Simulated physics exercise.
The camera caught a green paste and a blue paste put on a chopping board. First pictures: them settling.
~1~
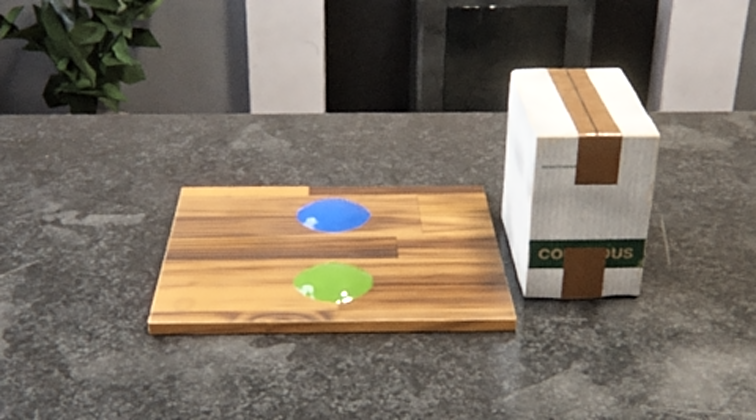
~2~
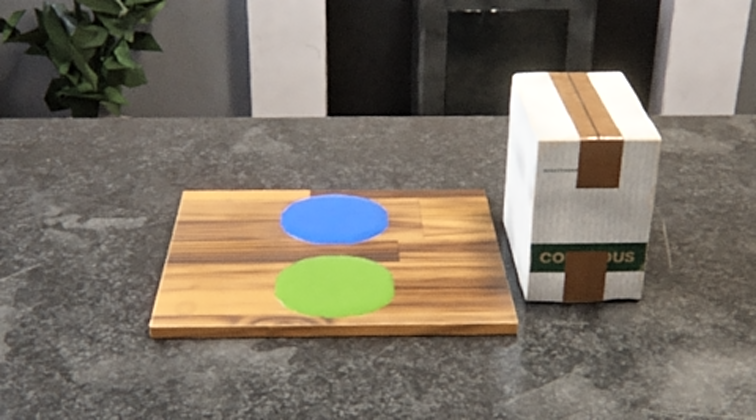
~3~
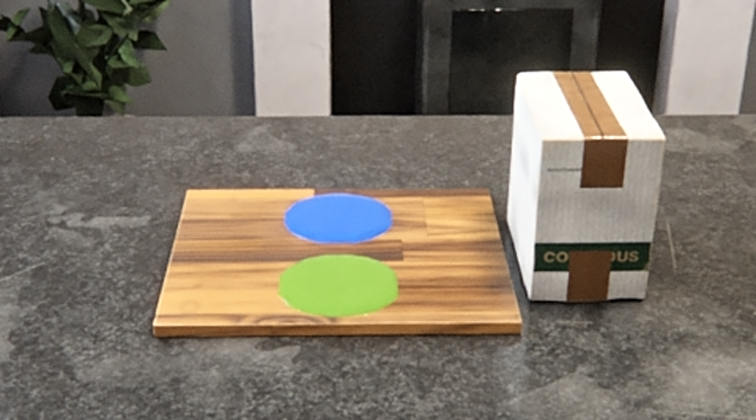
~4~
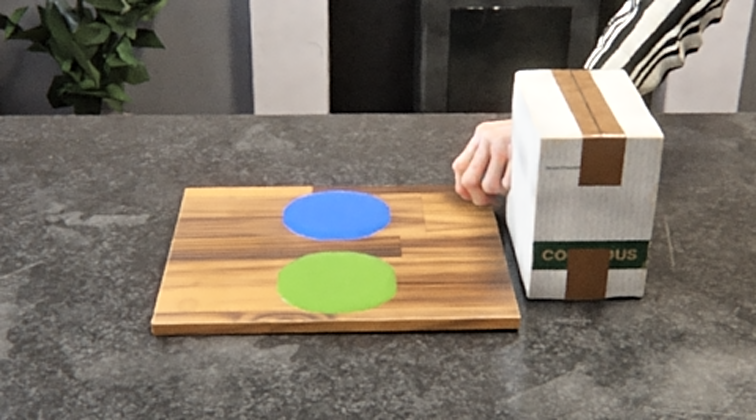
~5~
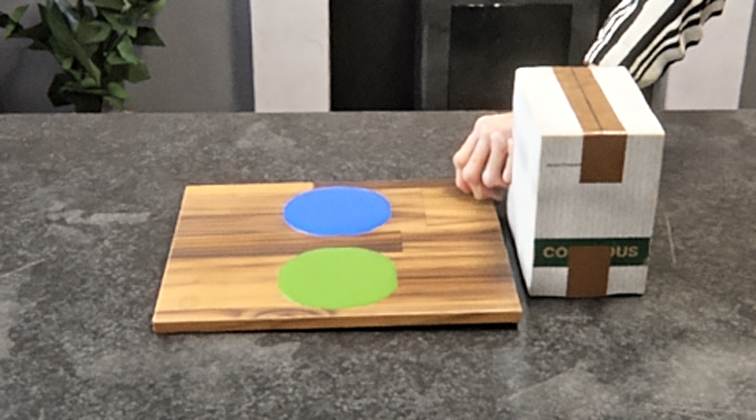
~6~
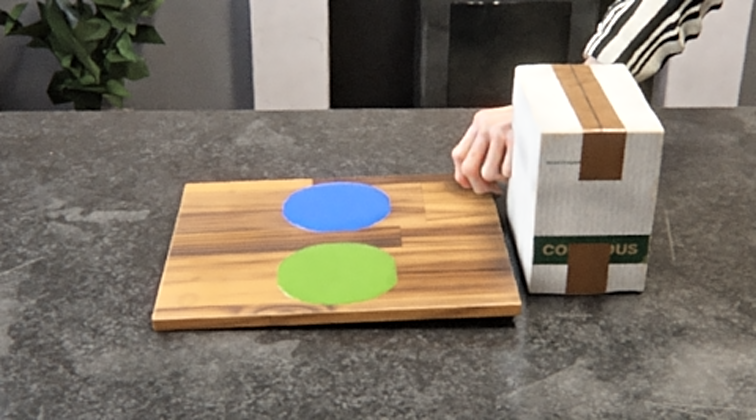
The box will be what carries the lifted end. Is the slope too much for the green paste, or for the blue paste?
Take the green paste first: It goes over; then the blue paste goes over.
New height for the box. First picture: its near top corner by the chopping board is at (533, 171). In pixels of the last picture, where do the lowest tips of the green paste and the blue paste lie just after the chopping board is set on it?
The first tip is at (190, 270), the second at (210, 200).
Next, slope about 34°; the green paste has crept down a long way; the blue paste has crept down a long way.
After that, the green paste is dripping off the low end; the blue paste is dripping off the low end.
Finally, slope about 34°; the green paste is dripping off the low end; the blue paste is dripping off the low end.
